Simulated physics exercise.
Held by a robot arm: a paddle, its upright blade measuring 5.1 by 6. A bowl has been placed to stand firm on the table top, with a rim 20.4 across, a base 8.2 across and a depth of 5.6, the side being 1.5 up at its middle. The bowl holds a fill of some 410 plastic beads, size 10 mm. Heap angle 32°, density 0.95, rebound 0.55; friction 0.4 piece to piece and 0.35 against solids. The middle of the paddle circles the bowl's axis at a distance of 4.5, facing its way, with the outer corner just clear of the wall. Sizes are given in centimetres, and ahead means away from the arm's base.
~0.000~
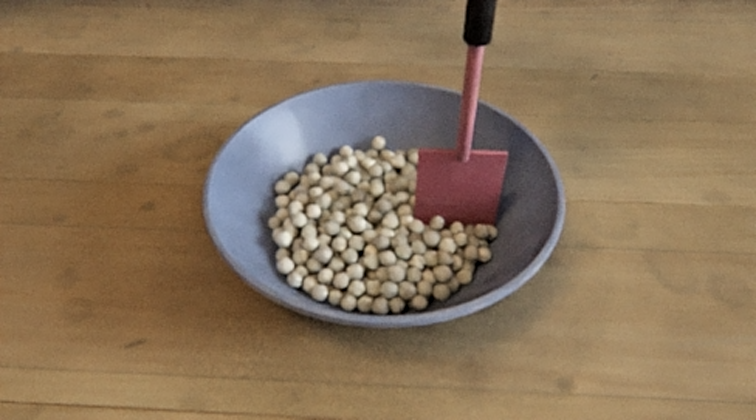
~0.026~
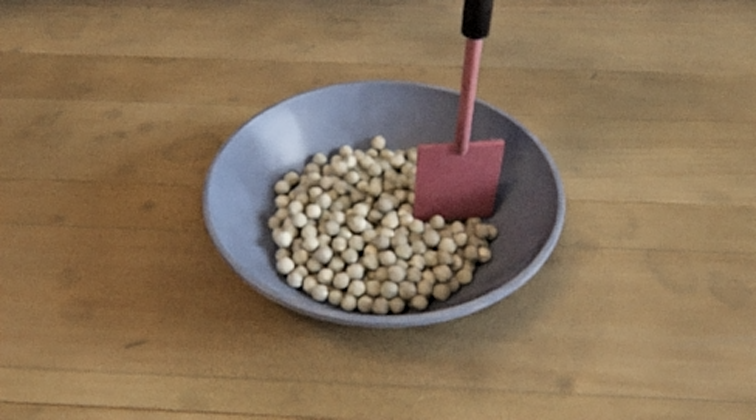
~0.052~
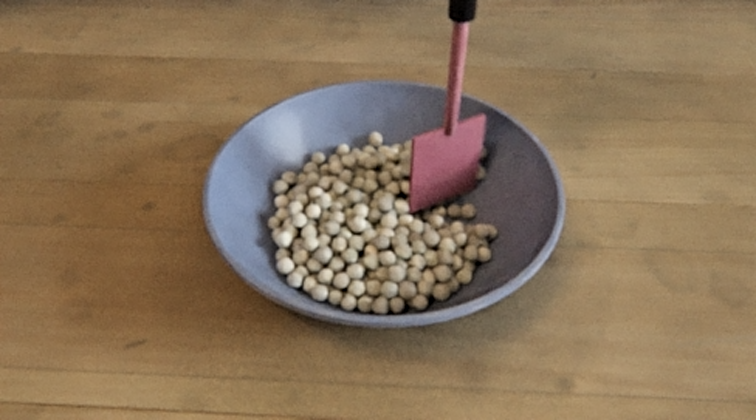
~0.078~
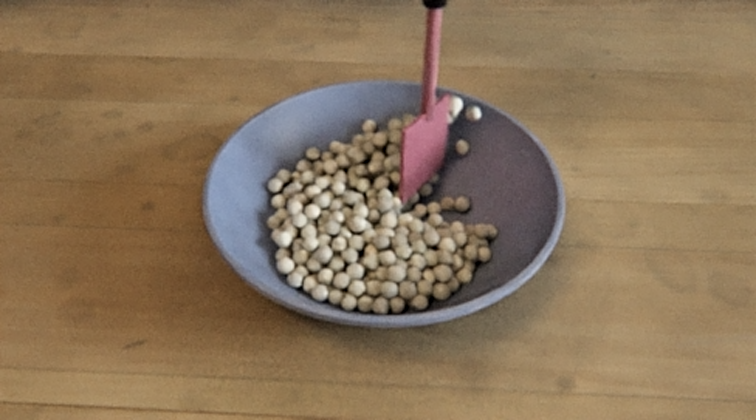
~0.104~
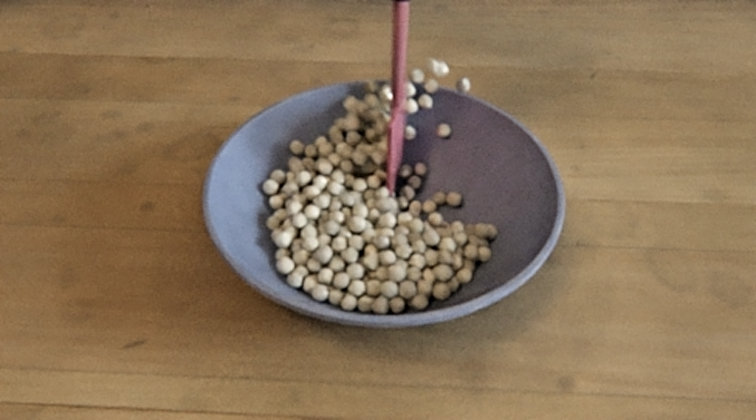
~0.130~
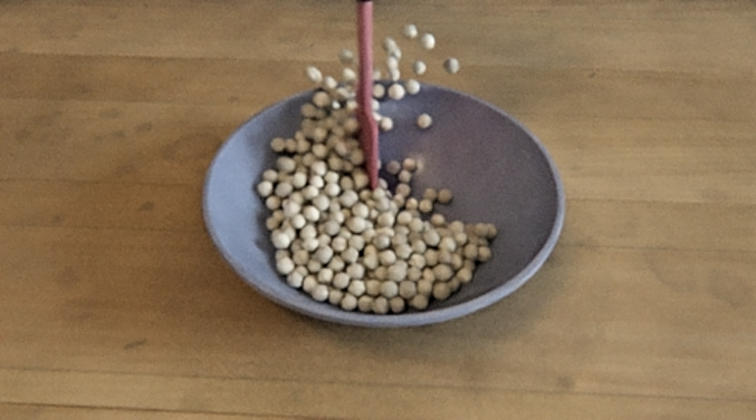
A pink paddle with a black grip sweeps counterclockwise from the right side of a blue-gray bowl toward its far side, turning edge-on as it pushes pale round beads into a heap and tosses several above the far rim.
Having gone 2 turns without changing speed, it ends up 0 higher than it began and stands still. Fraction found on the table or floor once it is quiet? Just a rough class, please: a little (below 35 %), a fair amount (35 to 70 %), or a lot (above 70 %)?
A fair amount.
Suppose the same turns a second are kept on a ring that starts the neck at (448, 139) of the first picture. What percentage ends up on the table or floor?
About 30 %.
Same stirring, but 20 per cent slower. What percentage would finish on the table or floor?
It would come to around 35 percent.
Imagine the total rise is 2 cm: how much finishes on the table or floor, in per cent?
Around 25 percent of it.
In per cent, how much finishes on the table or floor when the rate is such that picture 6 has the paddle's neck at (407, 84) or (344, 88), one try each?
Around 20 and 55 per cent respectively.
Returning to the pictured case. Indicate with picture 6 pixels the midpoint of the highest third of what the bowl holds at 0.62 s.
I'd say about (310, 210).
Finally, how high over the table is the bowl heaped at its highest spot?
4.0 cm, give or take.
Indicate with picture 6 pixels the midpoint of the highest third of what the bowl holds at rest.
Around (422, 185).
By 0.37 s, 344° round, highest piece 11 above the table; 294 in the bowl, 65 on the table or floor, 55 in flight or on the tool.
By 0.62 s, 222° round, highest piece 9 above the table; 233 in the bowl, 166 on the table or floor, 15 in flight or on the tool.
By 0.94 s, 0° round, highest piece 5 above the table; 217 in the bowl, 196 on the table or floor, 1 in flight or on the tool.
By 1.64 s, 0° round, highest piece 4 above the table; 217 in the bowl, 197 on the table or floor.
Final count, 217 in the bowl, 197 on the table or floor. That is 48 % on the table or floor.
